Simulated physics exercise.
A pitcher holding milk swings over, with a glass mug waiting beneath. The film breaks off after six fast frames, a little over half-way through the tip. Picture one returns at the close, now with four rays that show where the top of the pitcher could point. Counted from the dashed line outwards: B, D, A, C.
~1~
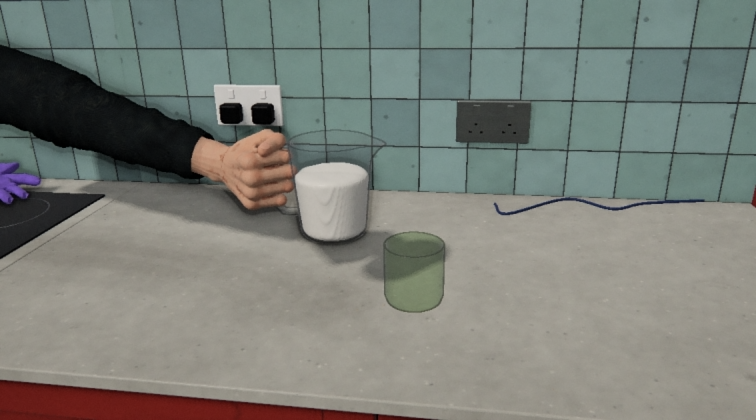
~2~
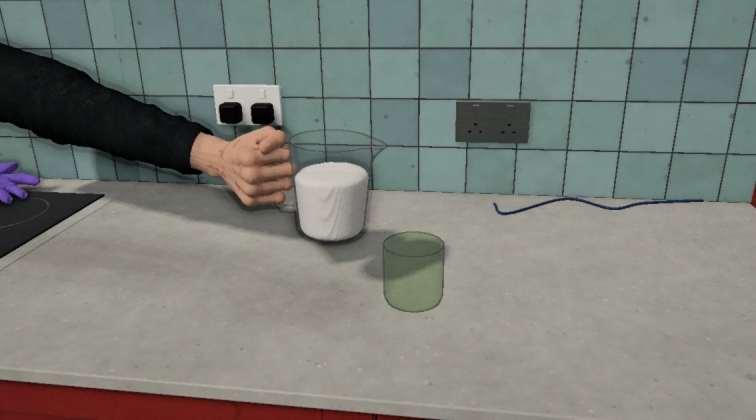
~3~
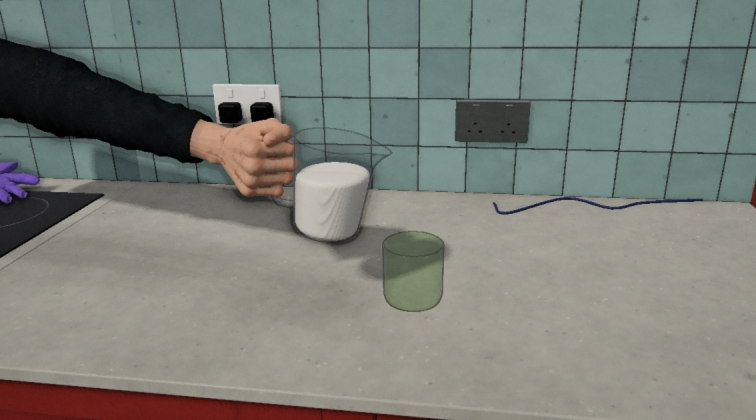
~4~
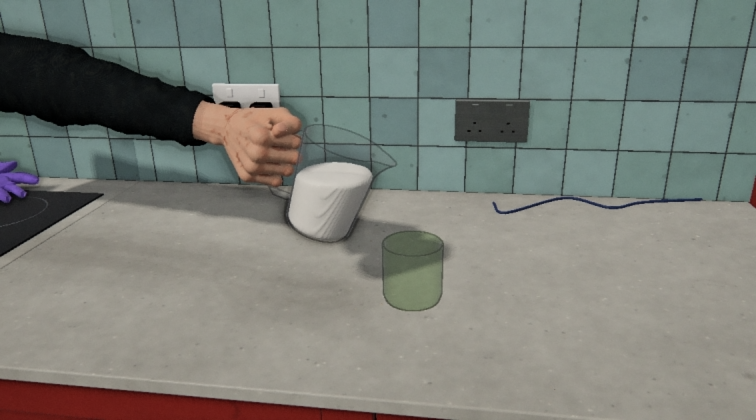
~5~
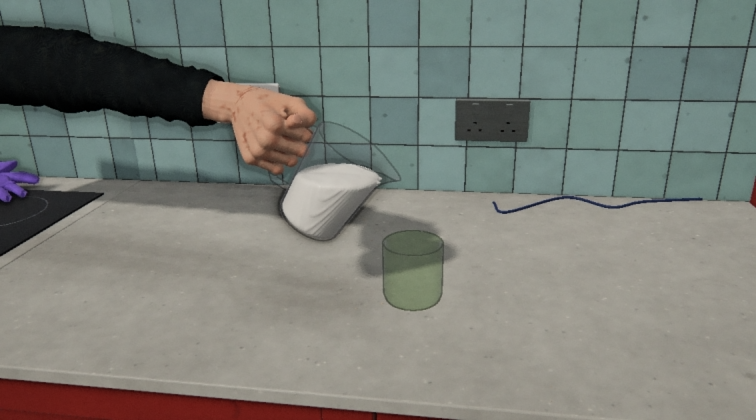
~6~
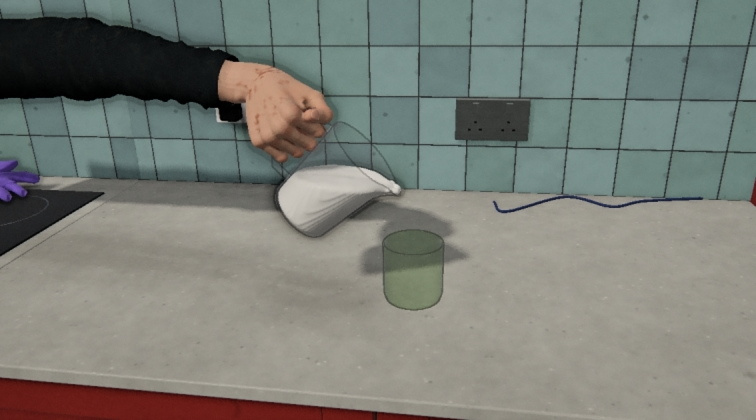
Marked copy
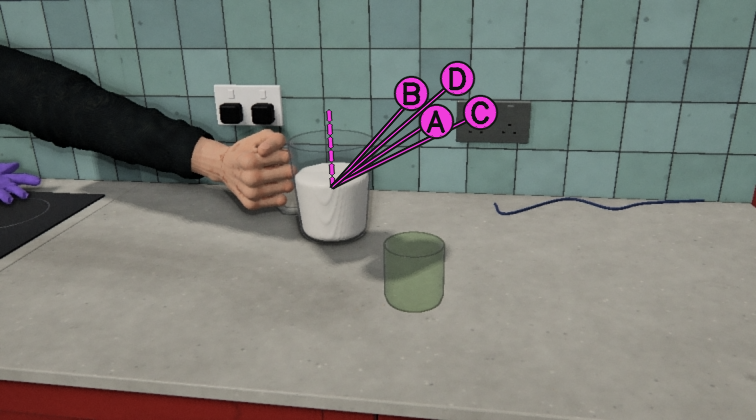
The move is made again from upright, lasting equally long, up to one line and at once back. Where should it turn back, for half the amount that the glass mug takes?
Use mark C.
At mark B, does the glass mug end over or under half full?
Under half.
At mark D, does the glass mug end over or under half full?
Under.
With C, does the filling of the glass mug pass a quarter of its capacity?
Yes, it does.
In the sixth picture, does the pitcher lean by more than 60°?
No, it does not.
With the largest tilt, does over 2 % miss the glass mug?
No, it does not.
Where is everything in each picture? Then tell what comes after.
Upright, lip at (385, 144); rim of the glass mug round (414, 244); nothing has left yet.
Tipped about 2°, lip at (386, 146); nothing has left yet.
Tipped about 9°, lip at (391, 153); nothing has left yet.
Tipped about 20°, lip at (396, 164); nothing has left yet.
Tipped about 33°, lip at (400, 179); nothing has left yet.
Tipped about 47°, lip at (400, 194); nothing has left yet.
On the marked copy, A at (420, 128); B at (402, 108); C at (465, 120); D at (444, 89).
If A is chosen, the glass mug ends with about 31 % of what it can hold.
If B is chosen, the glass mug ends with about 6 % of what it can hold.
If C is chosen, the glass mug ends with about 50 % of what it can hold.
If D is chosen, the glass mug ends with about 16 % of what it can hold.
